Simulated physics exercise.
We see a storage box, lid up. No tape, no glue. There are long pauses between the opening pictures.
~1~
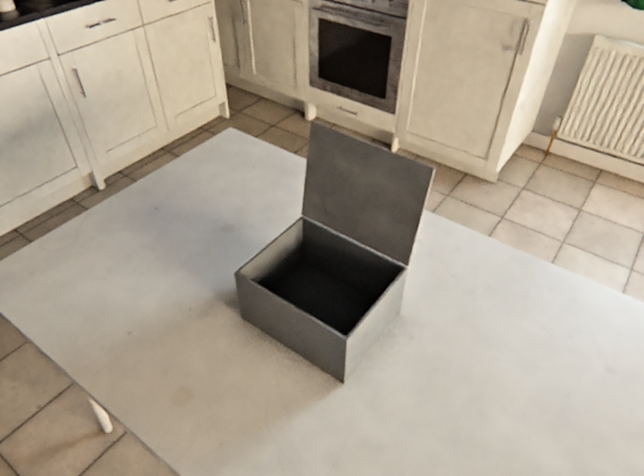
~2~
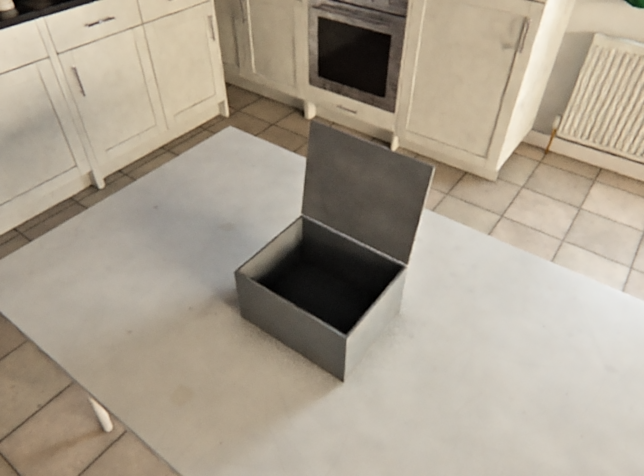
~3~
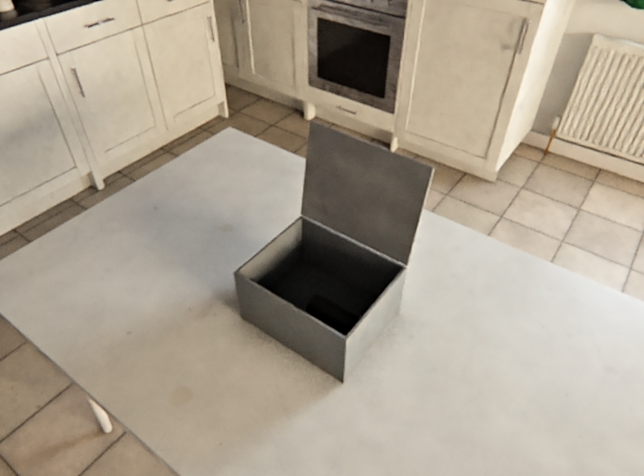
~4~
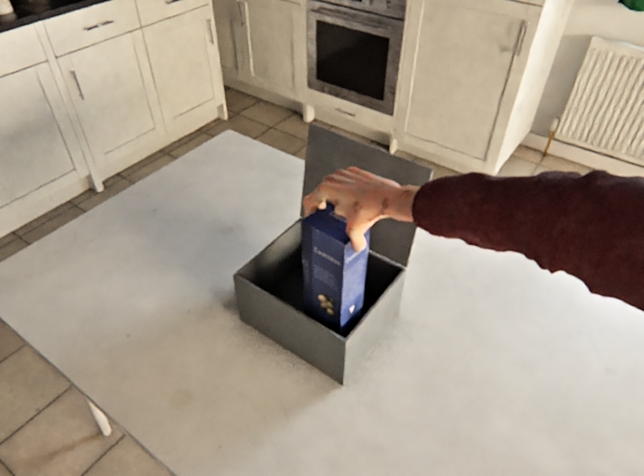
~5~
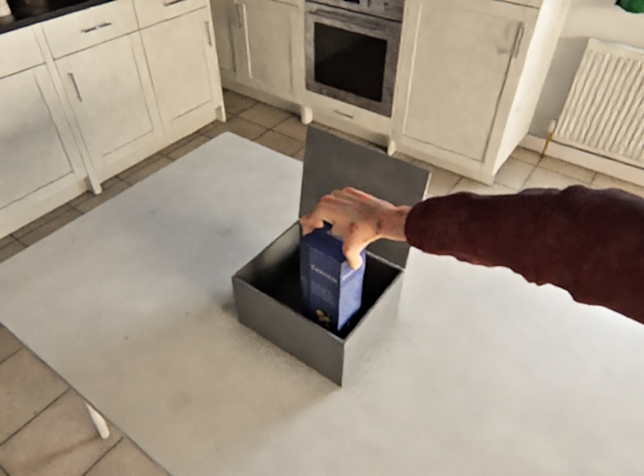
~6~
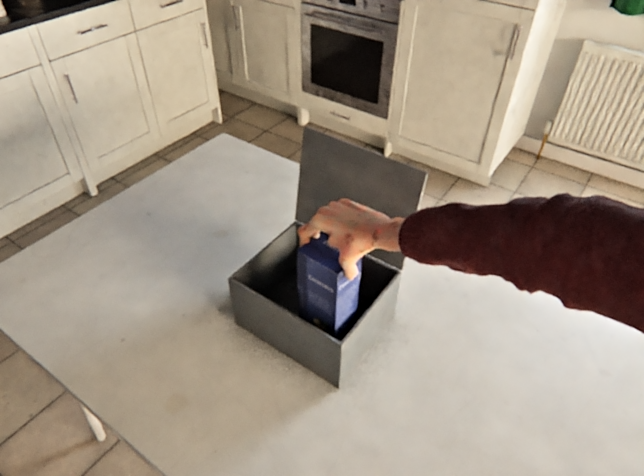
In a kitchen, a hand lowers a blue carton into an open grey box.
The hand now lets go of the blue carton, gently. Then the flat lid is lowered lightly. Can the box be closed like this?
The lid stays ajar.
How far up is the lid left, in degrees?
Some 25° above the rim.
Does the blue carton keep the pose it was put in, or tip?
It tips.
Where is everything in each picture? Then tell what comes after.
In the first picture, the last thing is not in view yet.
In the second picture, the last thing is not in view yet.
In the third picture, the last thing is not in view yet; black shaker (339, 319).
The fourth picture shows coming down; blue carton (335, 271).
The fifth picture shows coming down; blue carton (332, 287).
The sixth picture shows put in, still held; blue carton (328, 296).
Then, 0.50 s after the last picture, blue carton tipped 42° from how it was near (336, 311); black shaker rolled well along.
Then, 1.70 s after the last picture, lid 52° above the rim; blue carton tipped 43° from how it was near (338, 311); black shaker rolled well along.
Then, 3.40 s after the last picture, lid 23° above the rim; blue carton tipped 43° from how it was near (338, 311); black shaker rolled well along.
At rest, lid 23° above the rim; tipped over in the box, blue carton; moved from the start, black shaker. Seen from the same camera at the end, blue carton near (338, 311).
